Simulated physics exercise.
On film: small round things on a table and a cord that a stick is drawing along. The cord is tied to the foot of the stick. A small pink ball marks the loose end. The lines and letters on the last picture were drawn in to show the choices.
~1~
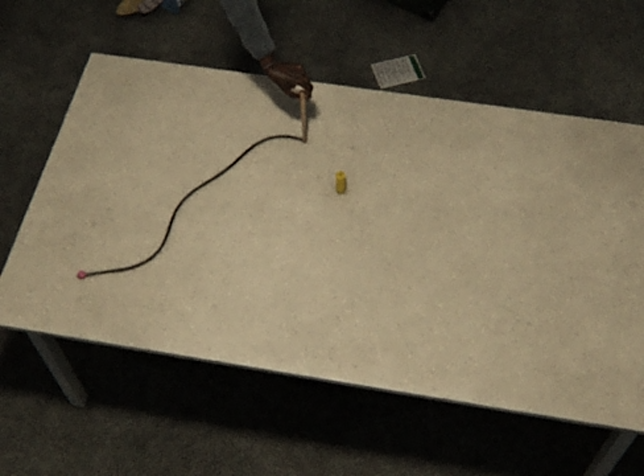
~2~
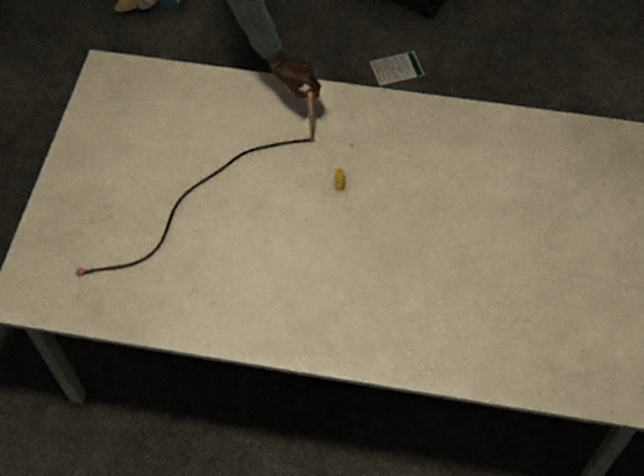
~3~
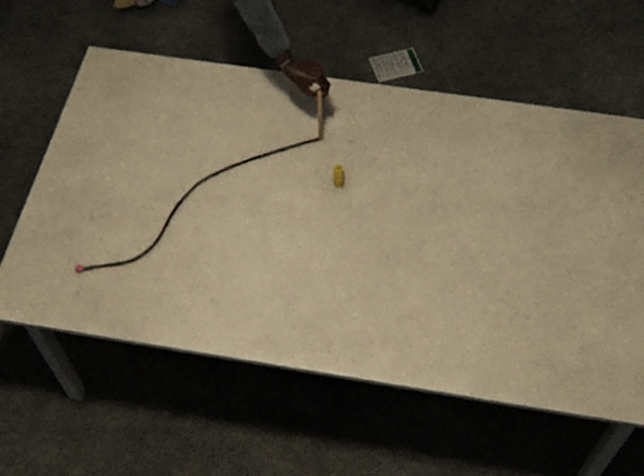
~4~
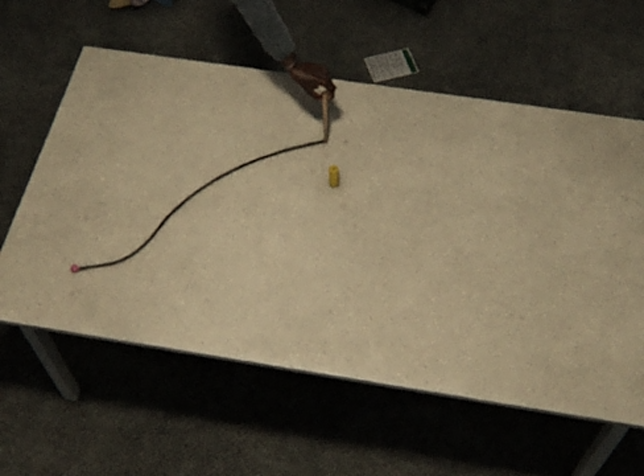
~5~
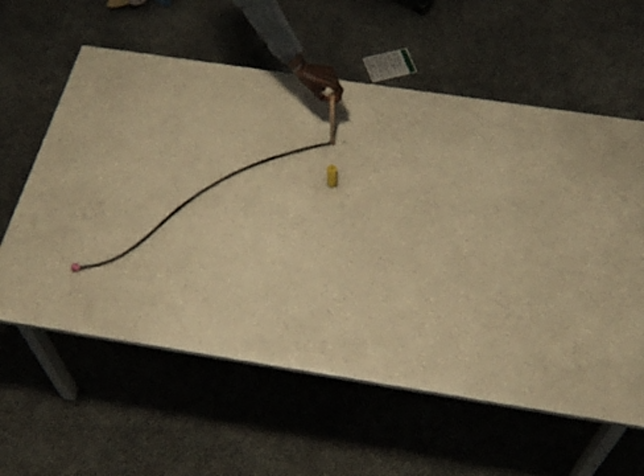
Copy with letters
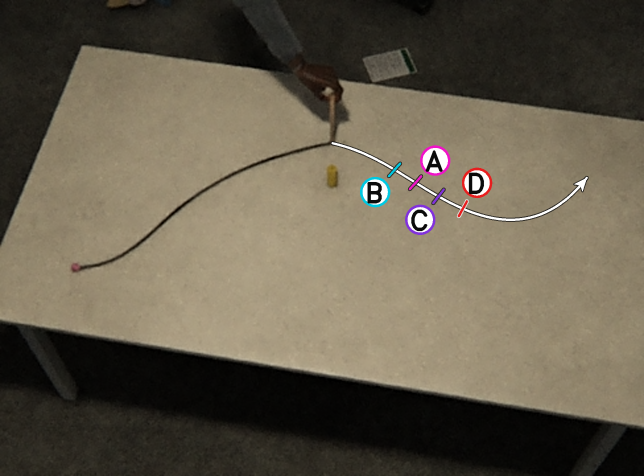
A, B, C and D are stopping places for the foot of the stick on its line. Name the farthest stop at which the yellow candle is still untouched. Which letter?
All is well up to B.
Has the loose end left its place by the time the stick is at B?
By then, yes.
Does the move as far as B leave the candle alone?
Yes.
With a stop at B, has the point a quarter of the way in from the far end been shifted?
Yes.
On the marked copy, A at (416, 183); B at (395, 170); C at (438, 196); D at (463, 209); the route from (332, 143) via (463, 209) to (587, 178).
Taking B. A third of the way, foot of the stick (355, 150), middle of the cord (216, 193), free end (89, 264).
Two thirds of the way, foot of the stick (377, 160), middle of the cord (234, 191), free end (104, 257).
When it is over, foot of the stick (395, 170), middle of the cord (249, 191), free end (116, 250); nothing has been touched.
As for the rest, A brings the cord against the candle; C brings the cord against the candle; D brings the cord against the candle.
